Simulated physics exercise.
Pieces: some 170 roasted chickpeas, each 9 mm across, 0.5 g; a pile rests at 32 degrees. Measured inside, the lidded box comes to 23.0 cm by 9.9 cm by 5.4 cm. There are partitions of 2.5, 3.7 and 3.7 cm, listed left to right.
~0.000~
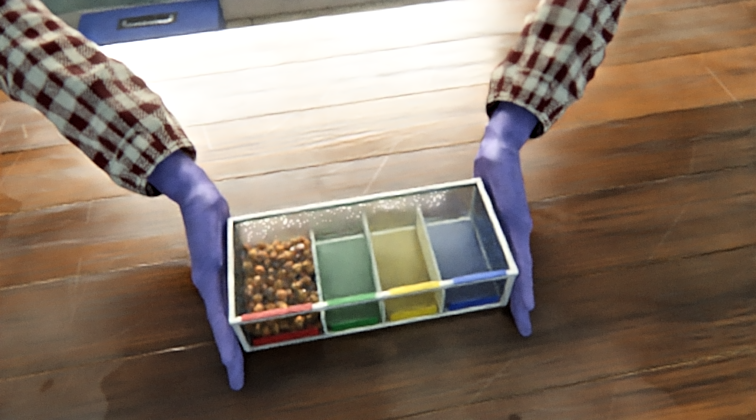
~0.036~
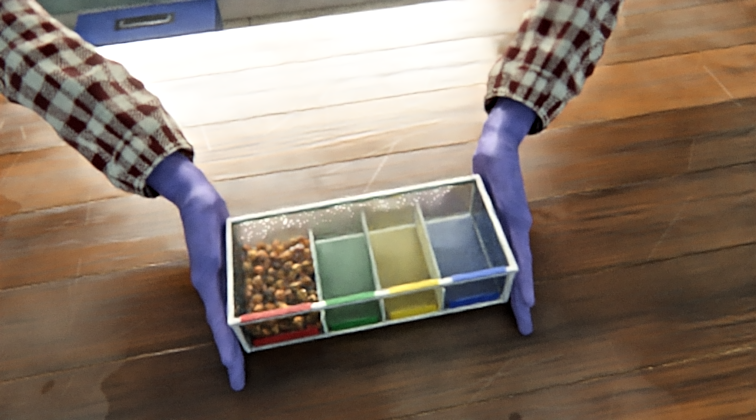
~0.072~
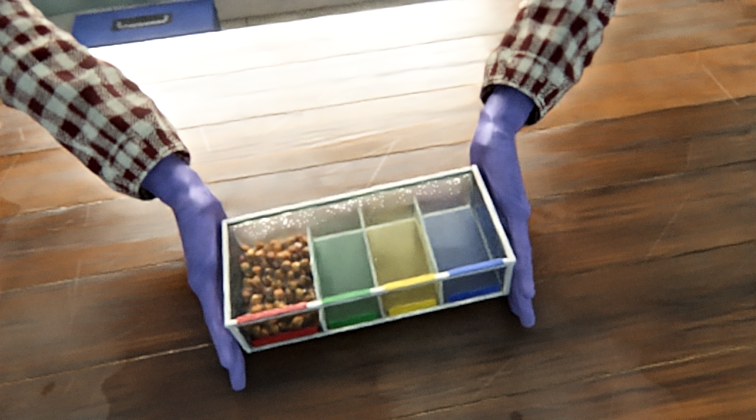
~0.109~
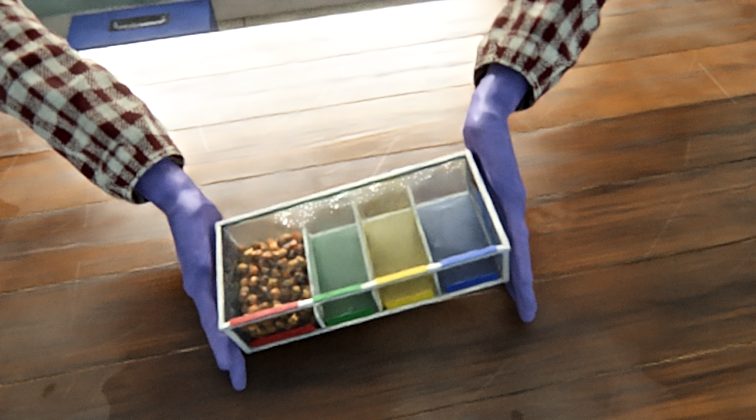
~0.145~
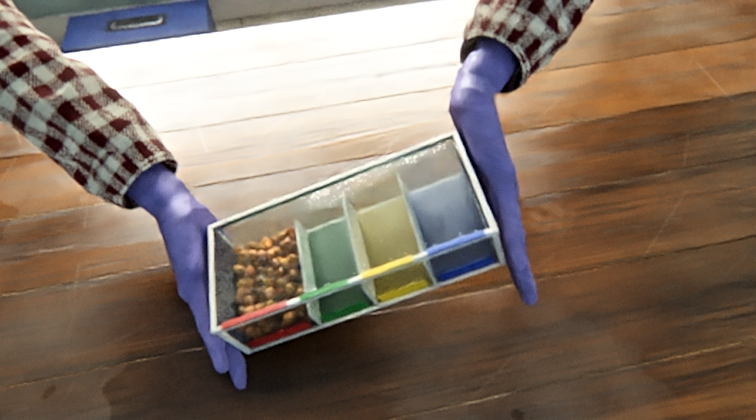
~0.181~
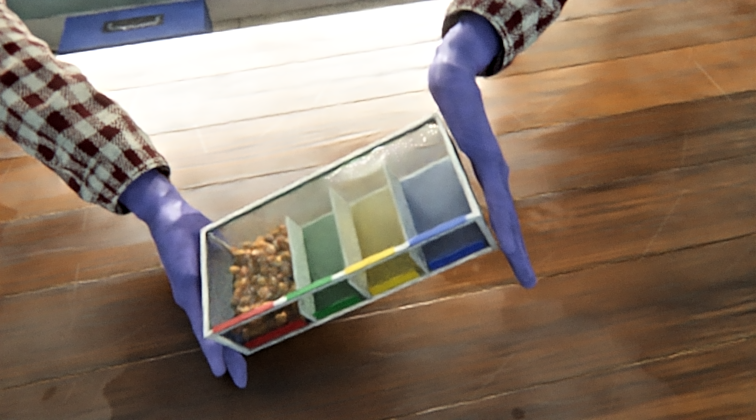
A clear lidded box with a white frame sits between two purple-gloved hands above a wooden plank surface, seen from above at an angle. Small brown roasted chickpeas fill the red-marked left compartment, beside empty green, yellow and blue ones, with checked sleeves above and a blue object at upper left. The hands tilt the box, slowly then faster, raising its right end while the left dips slightly.
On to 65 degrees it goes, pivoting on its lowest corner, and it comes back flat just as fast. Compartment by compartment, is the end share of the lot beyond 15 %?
Red: Beyond; blue: Not beyond; green: Not beyond; yellow: Not beyond.
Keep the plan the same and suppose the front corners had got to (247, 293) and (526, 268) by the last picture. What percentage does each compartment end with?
Each compartment ends like this: Red 65 per cent, blue 5 per cent, green 25 per cent, yellow 10 per cent.
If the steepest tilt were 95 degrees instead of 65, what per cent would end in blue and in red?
Result - blue at 0 percent, red at 100 percent.
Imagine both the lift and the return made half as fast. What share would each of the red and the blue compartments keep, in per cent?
Then red would get 100 per cent, while blue would get 0 per cent.
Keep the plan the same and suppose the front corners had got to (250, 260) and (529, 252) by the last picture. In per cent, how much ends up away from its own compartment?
Then roughly 40 per cent.
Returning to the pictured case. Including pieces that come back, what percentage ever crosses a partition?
The share comes out near 0 per cent.
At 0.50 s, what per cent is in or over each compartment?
In per cent: Red 100, blue 0, green 0, yellow 0.
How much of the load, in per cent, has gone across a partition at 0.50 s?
Roughly 0 in a hundred.
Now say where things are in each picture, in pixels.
In the first picture, box tilt 0 degrees, front corners at (235, 320) and (512, 271); red 100 %.
In the second picture, box tilt 1 degrees, front corners at (234, 320) and (511, 268).
In the third picture, box tilt 4 degrees, front corners at (231, 322) and (509, 260), lowest corner left front.
In the fourth picture, box tilt 10 degrees, front corners at (225, 325) and (503, 246), lowest corner left front.
In the fifth picture, box tilt 17 degrees, front corners at (217, 328) and (492, 230), lowest corner left front.
In the sixth picture, box tilt 24 degrees, front corners at (210, 333) and (474, 214), lowest corner left front; red 100 %. The box's pace is about 200 degrees a second.
After 0.50 s, tilt 63 degrees; red 100 %.
After 0.72 s, tilt 23 degrees; red 100 %.
After 1.05 s, tilt 0 degrees; red 100 %.
At rest (1.4 s), red 100 %, blue 0 %, green 0 %, yellow 0 %.
